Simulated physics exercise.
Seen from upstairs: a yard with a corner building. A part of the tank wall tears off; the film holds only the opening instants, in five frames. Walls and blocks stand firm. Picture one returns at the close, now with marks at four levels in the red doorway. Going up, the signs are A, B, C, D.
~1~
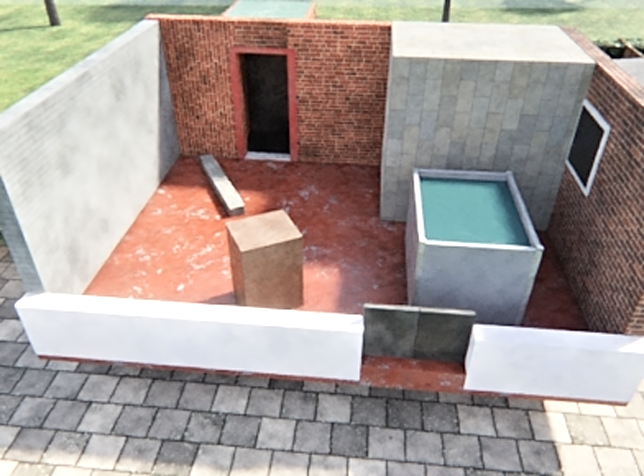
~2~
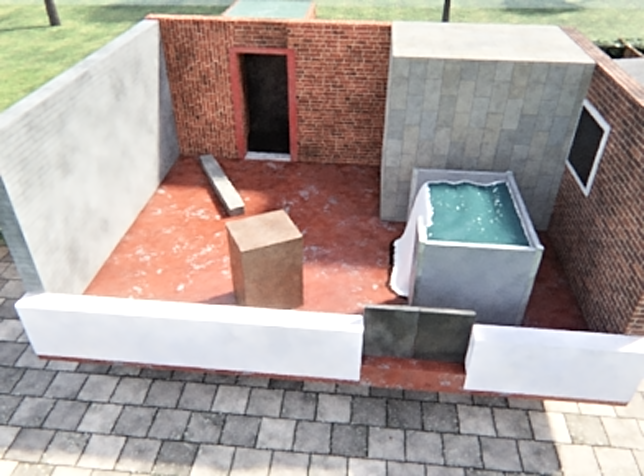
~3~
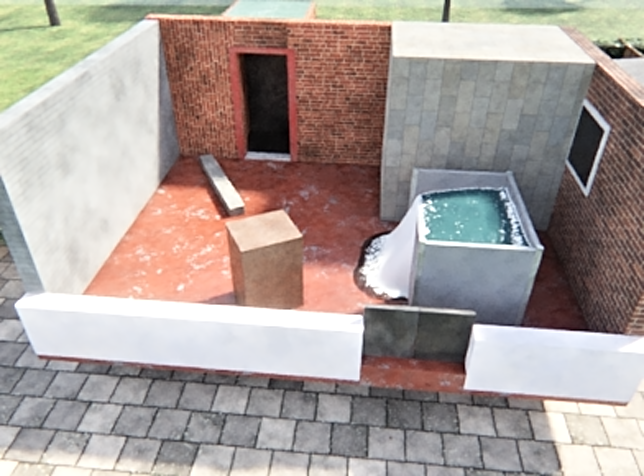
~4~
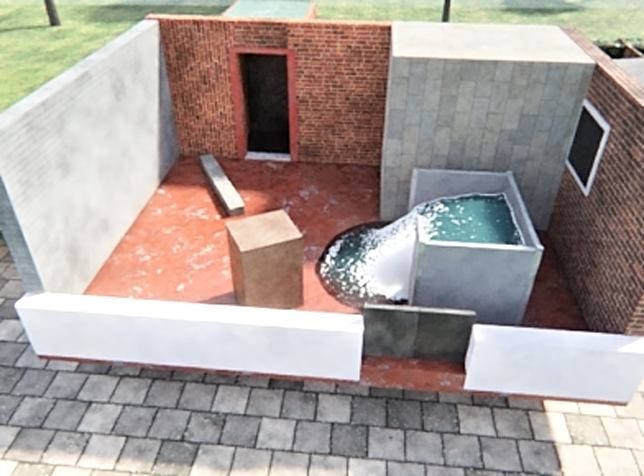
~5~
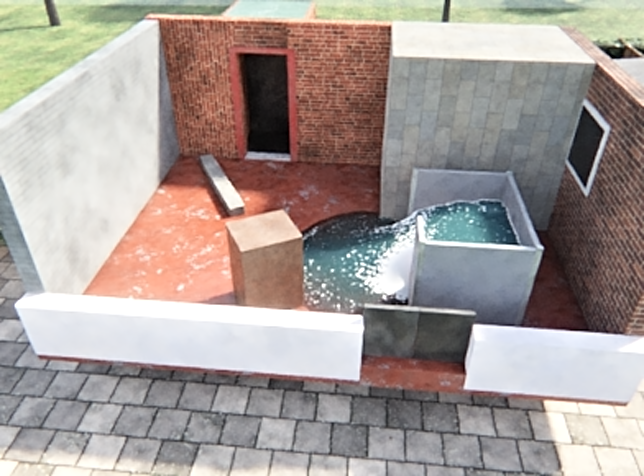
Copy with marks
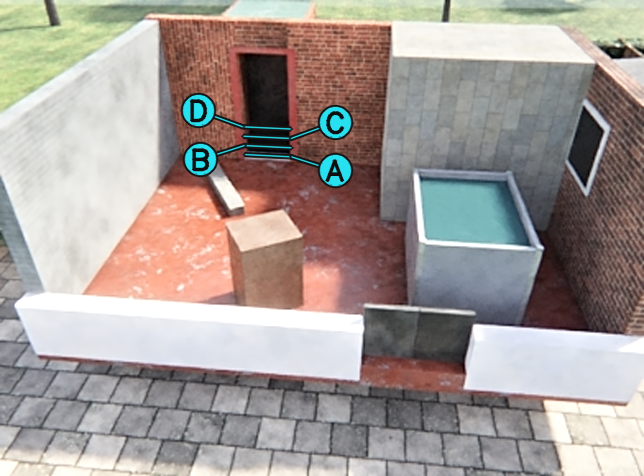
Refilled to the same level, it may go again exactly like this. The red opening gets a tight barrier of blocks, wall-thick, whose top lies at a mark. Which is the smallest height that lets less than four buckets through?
The answer is height B.
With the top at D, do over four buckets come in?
No.
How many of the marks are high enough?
Three of the four.
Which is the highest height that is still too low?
Here it is height A.
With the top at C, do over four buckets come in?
No.
On the marked copy, A at (268, 155); B at (267, 146); C at (267, 137); D at (266, 127); from the bottom up A, B, C, D.
If A is chosen, about 9 bucketfuls get in.
If B is chosen, a splash gets over, under a bucket.
If C is chosen, nothing gets over.
If D is chosen, nothing gets over.
